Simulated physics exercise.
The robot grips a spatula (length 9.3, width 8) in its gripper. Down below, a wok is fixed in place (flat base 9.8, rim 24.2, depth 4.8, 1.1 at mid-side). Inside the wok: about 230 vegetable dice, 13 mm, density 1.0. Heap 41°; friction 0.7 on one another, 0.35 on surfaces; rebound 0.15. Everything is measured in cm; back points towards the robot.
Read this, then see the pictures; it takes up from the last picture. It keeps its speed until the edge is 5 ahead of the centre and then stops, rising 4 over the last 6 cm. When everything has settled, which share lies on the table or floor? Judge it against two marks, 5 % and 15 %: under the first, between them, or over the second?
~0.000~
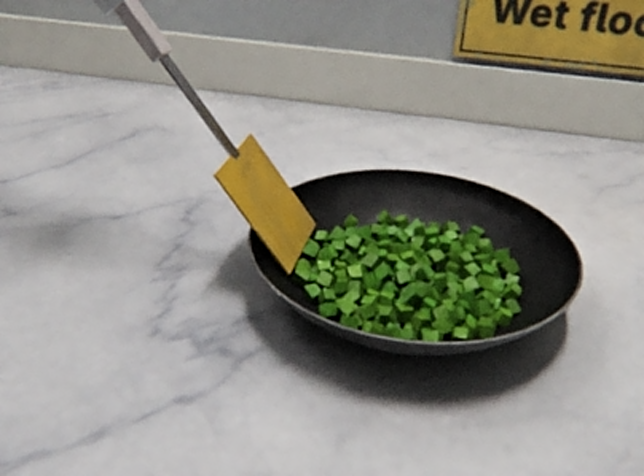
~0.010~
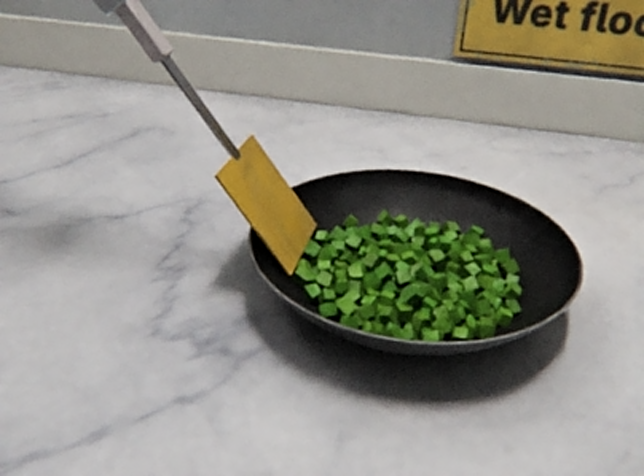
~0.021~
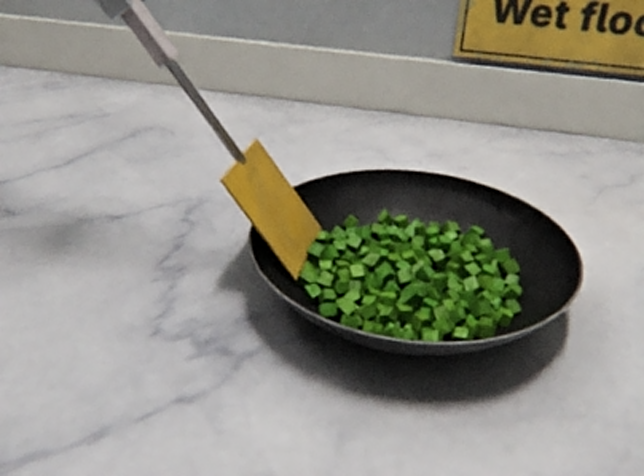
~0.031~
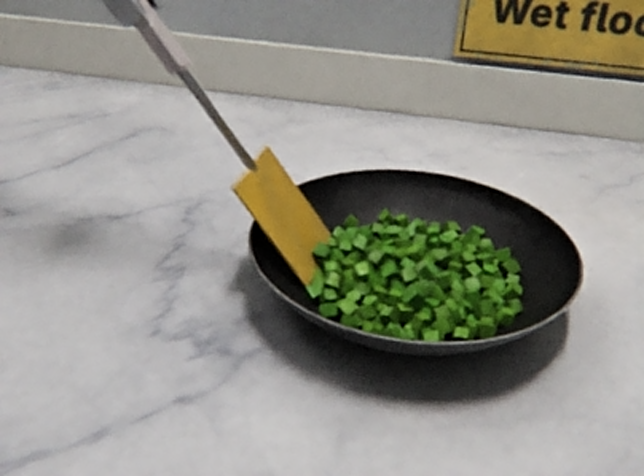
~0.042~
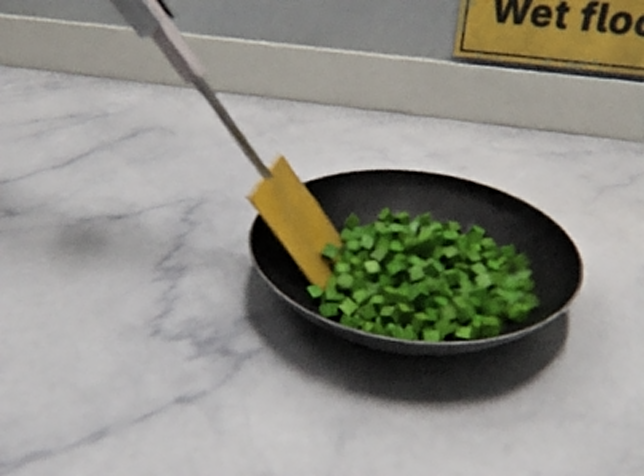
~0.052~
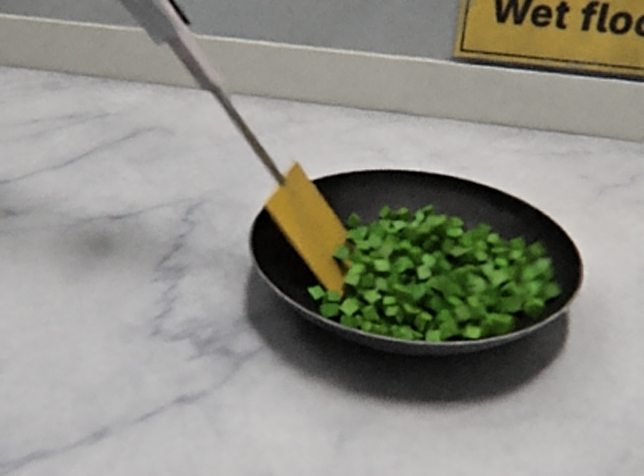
Over the second, so above 15 %.
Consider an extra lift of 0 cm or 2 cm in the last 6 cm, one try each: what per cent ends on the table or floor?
Result: Approx. 35 % and 25 %, one try each.
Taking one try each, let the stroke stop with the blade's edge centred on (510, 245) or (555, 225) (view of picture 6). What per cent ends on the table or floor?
Respectively some 35 and 60 percent end on the table or floor.
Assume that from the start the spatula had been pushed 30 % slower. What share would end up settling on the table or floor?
Roughly 10 per cent, I'd say.
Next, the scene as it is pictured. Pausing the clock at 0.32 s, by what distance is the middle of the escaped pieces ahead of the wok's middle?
Roughly 18 cm.
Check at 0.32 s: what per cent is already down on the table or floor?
My estimate is roughly 25 %.
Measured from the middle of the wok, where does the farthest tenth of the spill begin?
Radial distance: Approx. 35 cm.
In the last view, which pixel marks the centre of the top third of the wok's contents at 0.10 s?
About pixel (526, 264).
After 0.08 s, sloping 53°, highest piece 8 above the table; 227 in the wok, 1 on the blade or in flight.
After 0.10 s, sloping 53°, highest piece 9 above the table; 216 in the wok, 12 on the blade or in flight.
After 0.32 s, sloping 53°, highest piece 5 above the table; 171 in the wok, 54 on the table or floor, 3 on the blade or in flight.
After 1.37 s, sloping 53°, highest piece 5 above the table; 171 in the wok, 57 on the table or floor.
At rest, 171 in the wok, 57 on the table or floor. That is 25 % on the table or floor.
